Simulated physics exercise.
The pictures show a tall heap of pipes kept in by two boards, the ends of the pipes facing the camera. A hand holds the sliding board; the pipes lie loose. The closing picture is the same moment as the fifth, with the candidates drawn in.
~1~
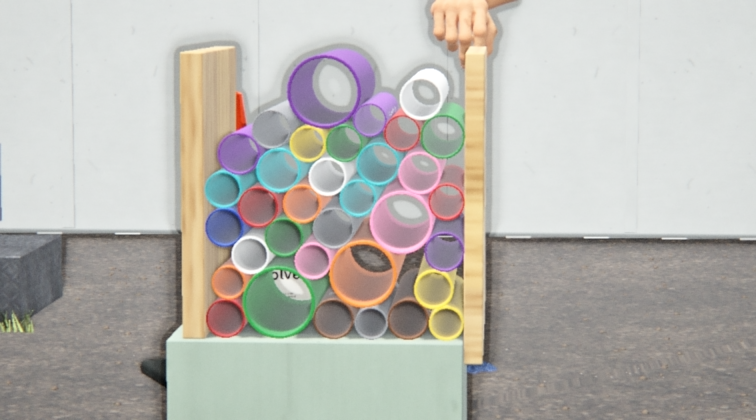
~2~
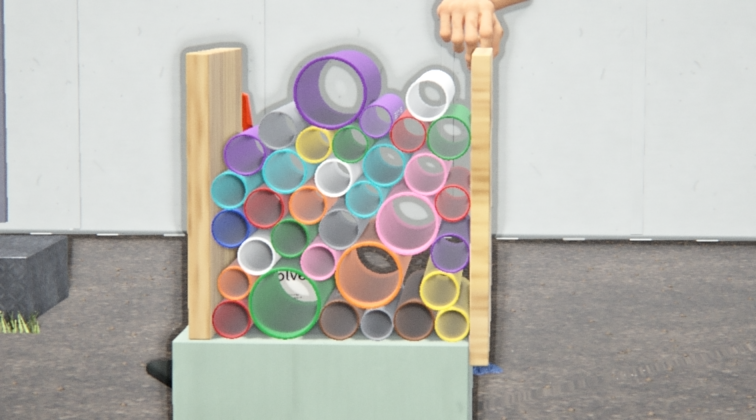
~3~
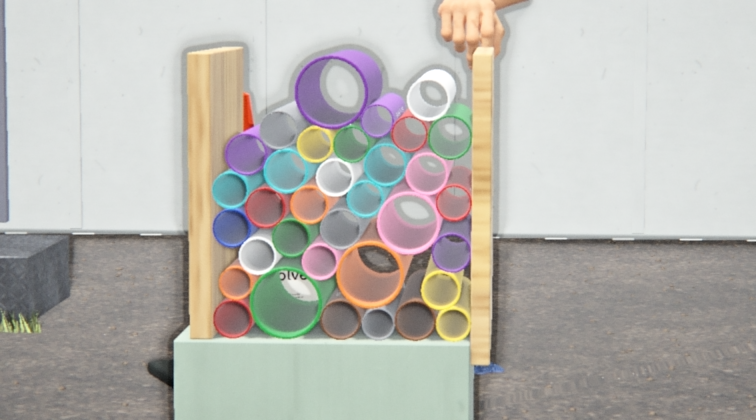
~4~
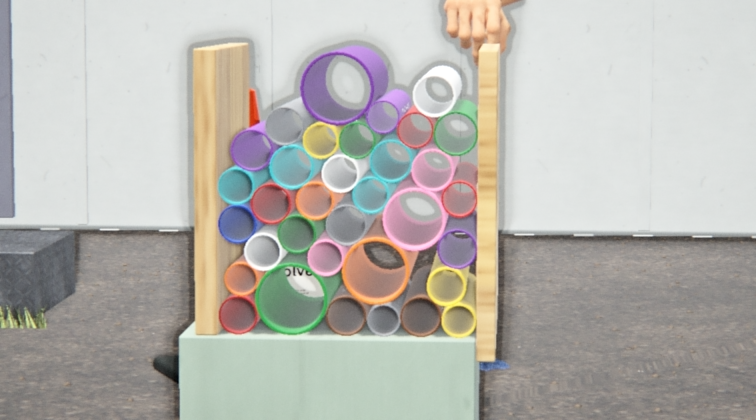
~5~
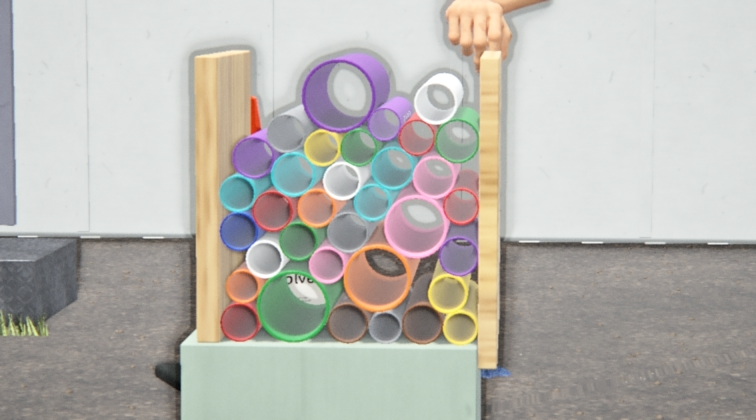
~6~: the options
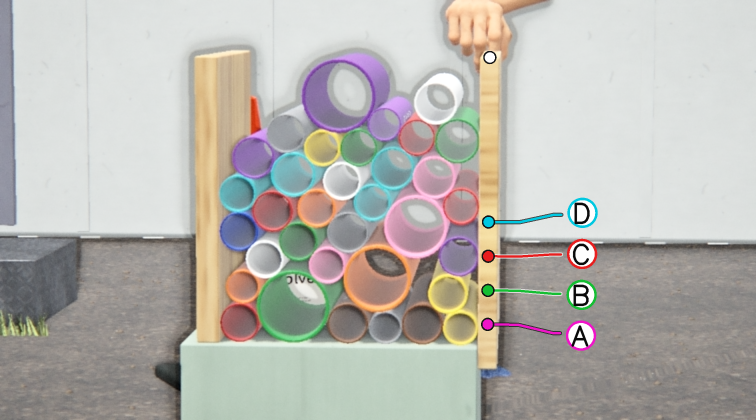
In this clip, a hand rests on top of the right-hand board beside a tall heap of colourful pipes held between two boards; the pipes and boards keep their arrangement while the whole view shifts slightly.
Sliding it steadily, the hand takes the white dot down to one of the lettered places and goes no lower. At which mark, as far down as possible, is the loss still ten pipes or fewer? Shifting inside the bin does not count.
No lower than C.
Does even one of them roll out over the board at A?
Yes.
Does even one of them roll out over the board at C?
Yes, at C.
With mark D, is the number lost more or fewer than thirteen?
At D, fewer than thirteen.
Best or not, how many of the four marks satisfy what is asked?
The number is two.
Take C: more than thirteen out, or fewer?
At C, fewer than thirteen.
On the marked copy, A at (487, 325); B at (488, 290); C at (488, 256); D at (488, 222); the white dot at (490, 58).
With C. Early on, top of the board (480, 144).
Further on, top of the board (479, 241).
At the end, top of the board (479, 255), about seven out over the board.
As for the rest, A more than ten out over the board; B eleven out over the board; D two out over the board.
